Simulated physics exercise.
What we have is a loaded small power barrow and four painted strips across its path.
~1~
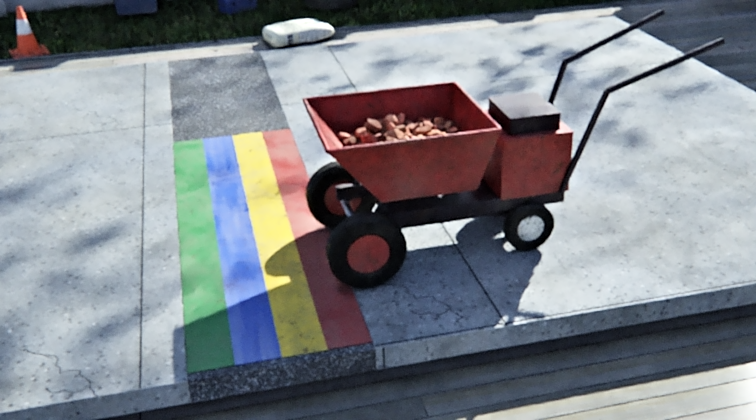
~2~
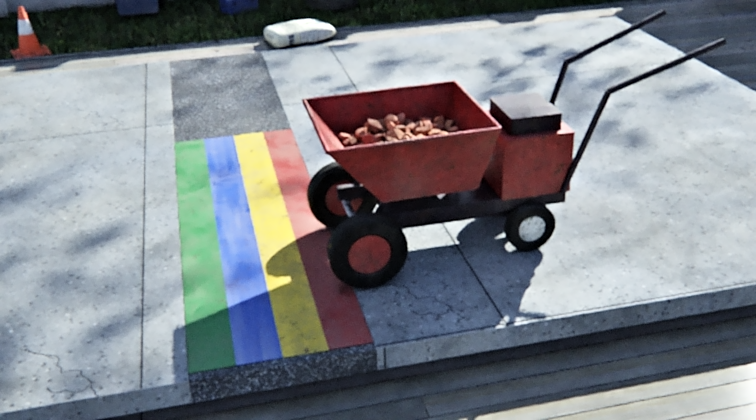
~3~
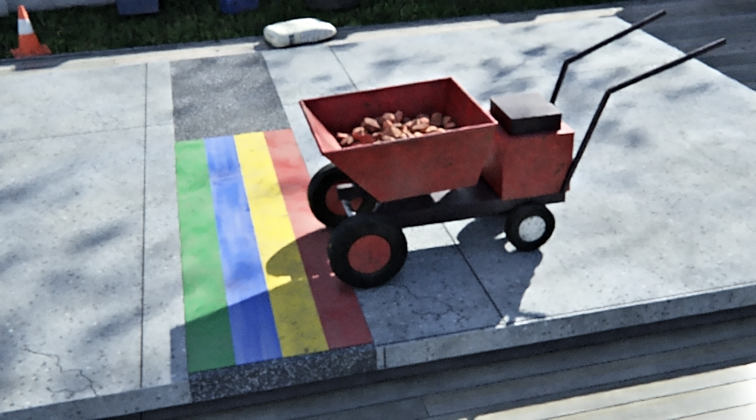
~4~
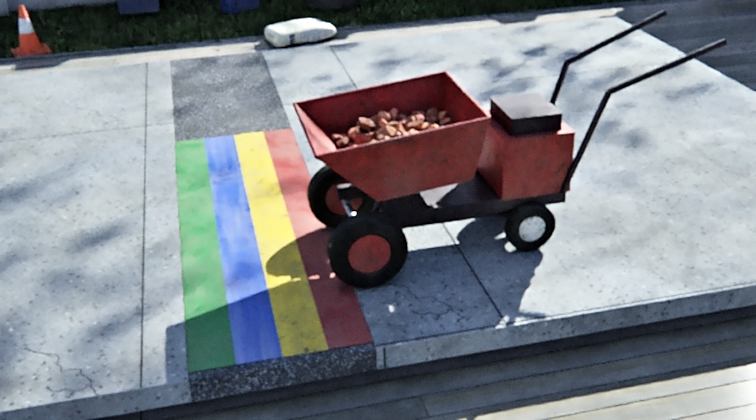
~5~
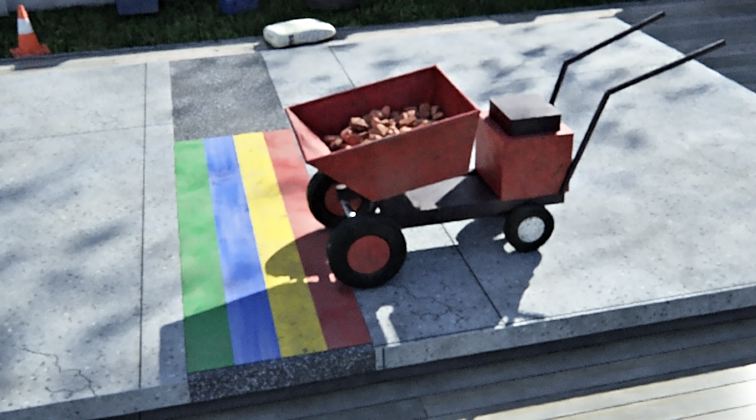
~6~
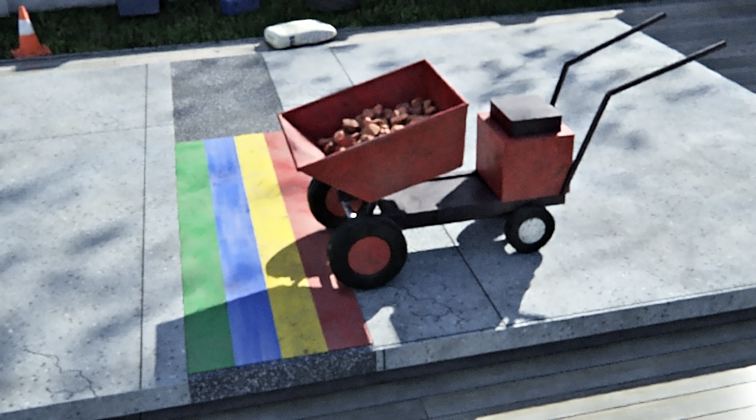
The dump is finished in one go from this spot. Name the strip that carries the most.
The green one gets the largest share.
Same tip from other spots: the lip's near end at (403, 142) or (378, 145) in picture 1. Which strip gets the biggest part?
The first try: The strip in yellow. The second: That blue strip.
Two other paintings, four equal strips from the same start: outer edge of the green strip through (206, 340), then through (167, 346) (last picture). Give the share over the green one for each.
Near 30 % and 30 %.
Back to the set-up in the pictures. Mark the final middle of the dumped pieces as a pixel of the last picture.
At about (201, 270).
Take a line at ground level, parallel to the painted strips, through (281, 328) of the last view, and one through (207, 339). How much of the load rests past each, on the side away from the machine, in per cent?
First some 70, then 30 per cent.
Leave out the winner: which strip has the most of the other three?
The runner-up: That blue strip.
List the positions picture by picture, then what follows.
The first picture shows lip of the skip at (328, 152), level; top of the load at (407, 145), lumps of rubble; red strip at (339, 313); yellow strip at (296, 320); blue strip at (252, 327); green strip at (208, 334).
The second picture shows lip of the skip at (328, 153), level; top of the load at (407, 145).
The third picture shows lip of the skip at (324, 154), tipped barely; top of the load at (419, 140).
The fourth picture shows lip of the skip at (317, 157), tipped a little; top of the load at (415, 137).
The fifth picture shows lip of the skip at (308, 162), tipped a little; top of the load at (421, 129).
The sixth picture shows lip of the skip at (299, 170), tipped clearly; top of the load at (413, 126); red strip at (340, 315); yellow strip at (297, 321); blue strip at (253, 328); green strip at (208, 335).
Soon after the last picture, skip tipped steeply; all in the skip.
A little later, skip tipped right over; most in the skip; a small part over the blue strip; a small part over the green strip; a stray few off the paint.
Later still, skip tipped right over; about a quarter in the skip; a small part over the blue strip; about a third over the green strip; about a quarter off the paint.
At rest, skip tipped right over; about a quarter in the skip; none over the red strip; none over the yellow strip; a small part over the blue strip; about a third over the green strip; about a quarter off the paint.
